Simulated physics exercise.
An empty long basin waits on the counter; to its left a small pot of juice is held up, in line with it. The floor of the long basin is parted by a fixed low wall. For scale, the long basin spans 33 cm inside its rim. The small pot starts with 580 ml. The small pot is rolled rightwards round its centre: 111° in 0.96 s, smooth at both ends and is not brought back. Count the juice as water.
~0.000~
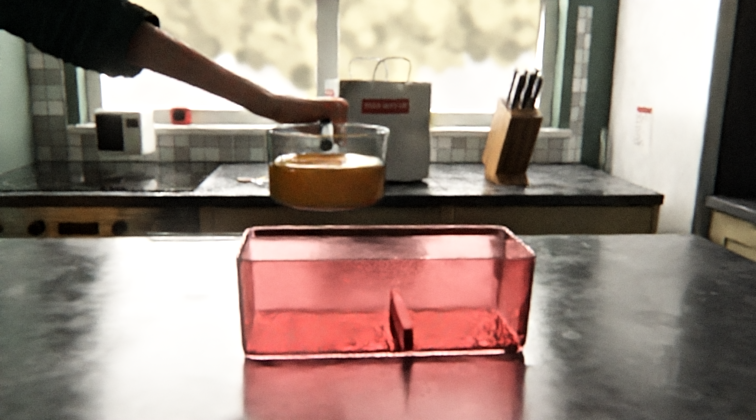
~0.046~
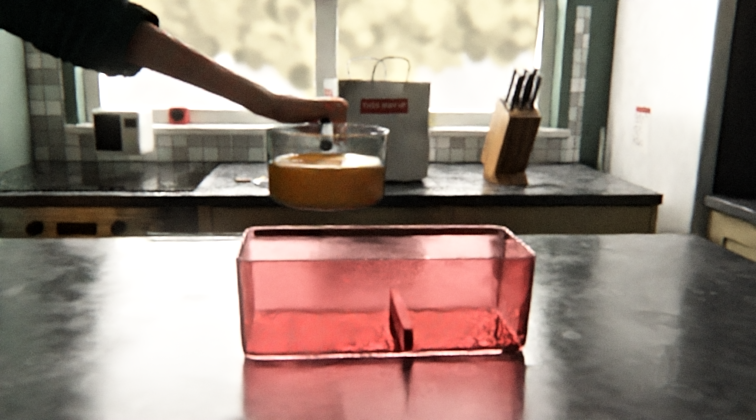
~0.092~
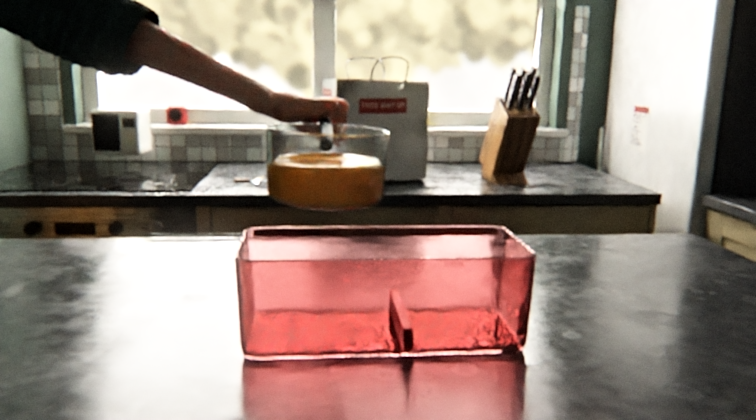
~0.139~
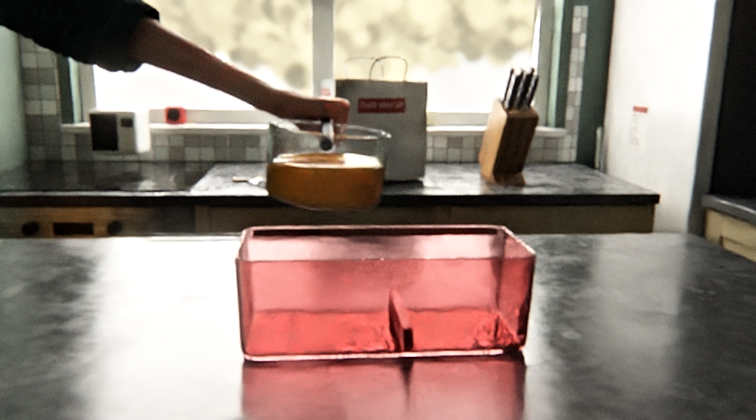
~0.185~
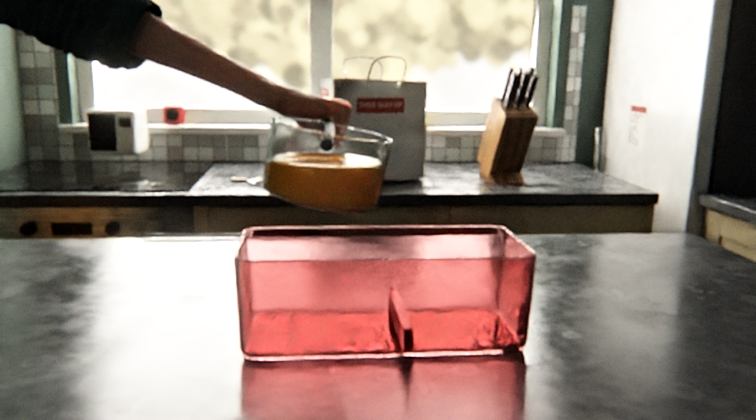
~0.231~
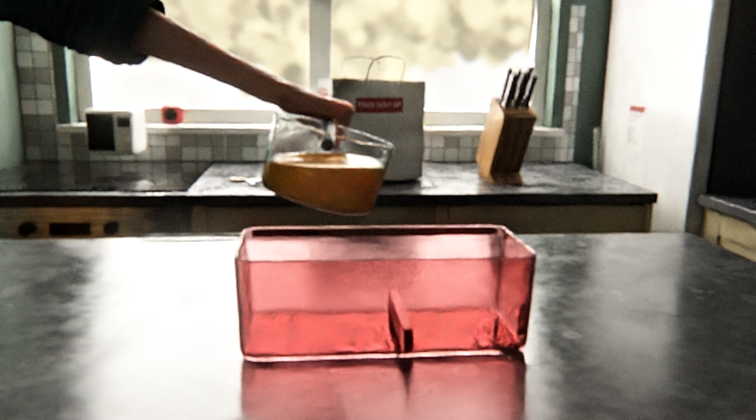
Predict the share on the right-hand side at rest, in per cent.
About 63 per cent.
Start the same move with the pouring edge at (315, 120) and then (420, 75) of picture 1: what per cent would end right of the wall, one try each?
In turn about 15 and 90 per cent.
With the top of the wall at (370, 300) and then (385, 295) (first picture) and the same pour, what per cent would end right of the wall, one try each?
In turn about 95 and 85 per cent.
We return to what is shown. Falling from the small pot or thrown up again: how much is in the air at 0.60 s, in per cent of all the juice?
Some 26 per cent.
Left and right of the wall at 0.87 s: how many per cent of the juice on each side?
Some 22 per cent left and 60 right.
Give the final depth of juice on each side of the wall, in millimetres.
Some 8 mm on the left and 20 mm on the right.
Then, 0.60 s in, the tilt is 77° and 65 per cent is still to pour, 0 is left of the wall and 10 right of it.
Then, 0.87 s in, the tilt is 109° and 12 per cent is still to pour, 21 is left of the wall and 61 right of it.
Then, 1.15 s in, the tilt is 111° and 0 per cent is still to pour, 36 is left of the wall and 63 right of it.
Then, 1.46 s in, the tilt is 111° and 0 per cent is still to pour, 37 is left of the wall and 63 right of it.
Finally, 37 per cent lies left of the wall, 63 right of it and 0 outside.
